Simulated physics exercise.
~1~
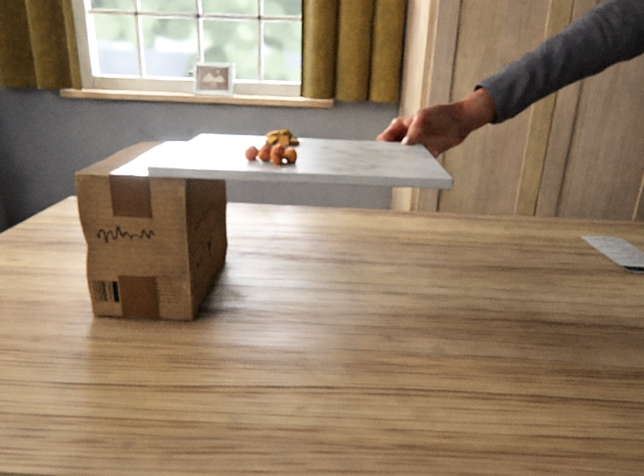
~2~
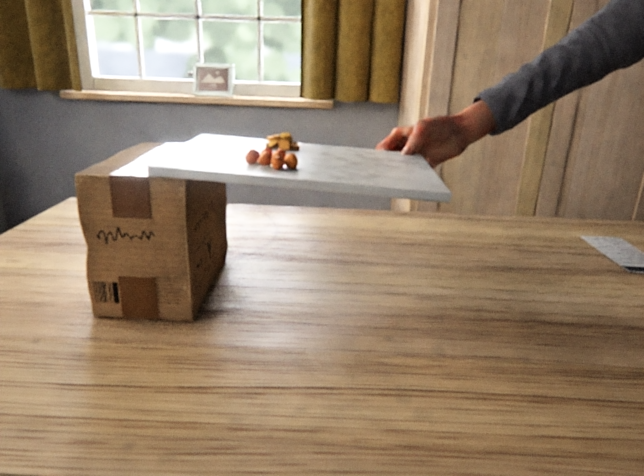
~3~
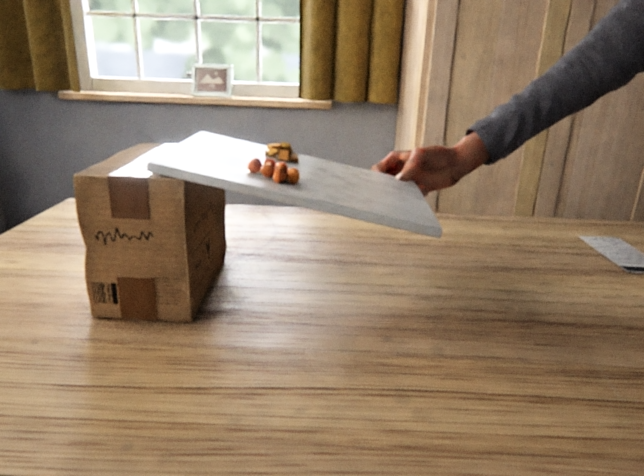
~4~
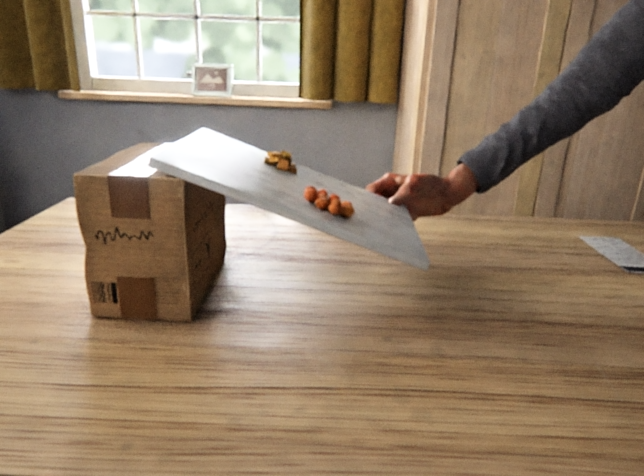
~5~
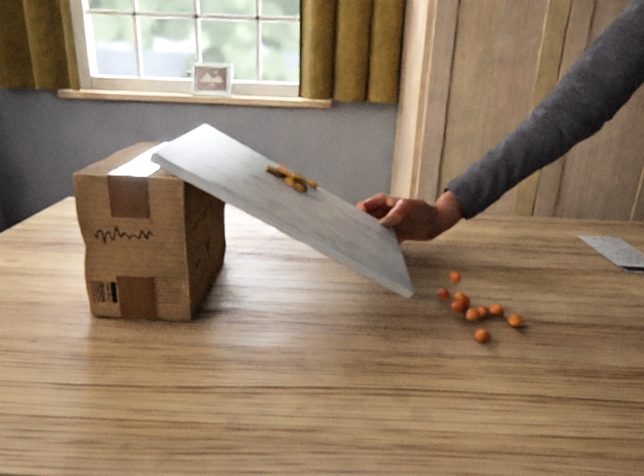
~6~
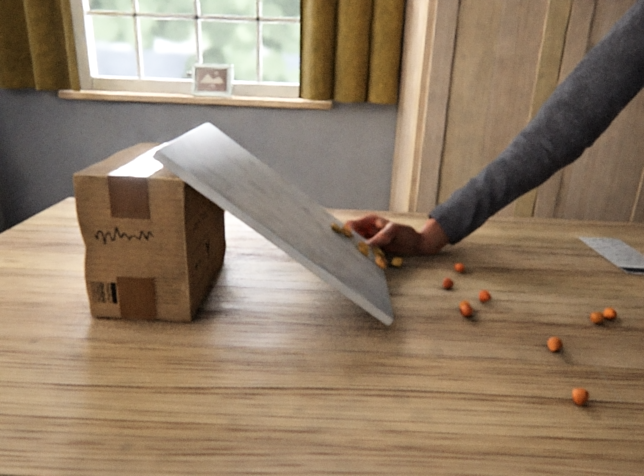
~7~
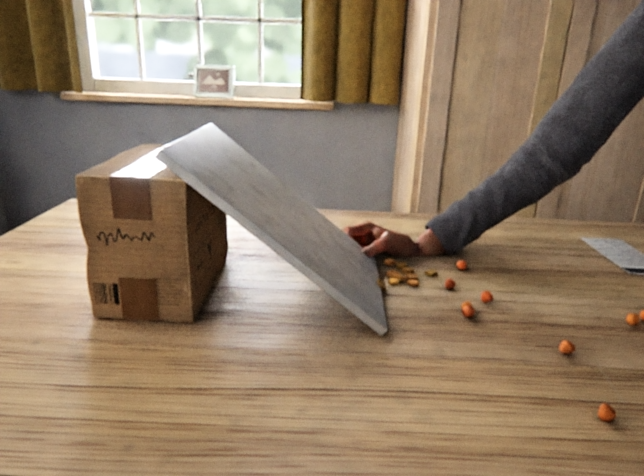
A pale board resting on a cardboard box is tilted steadily down to the right by a hand, and small orange balls roll off and scatter across the wooden table before a group of yellowish-brown pieces slides down later, ending near the board's lowered edge.
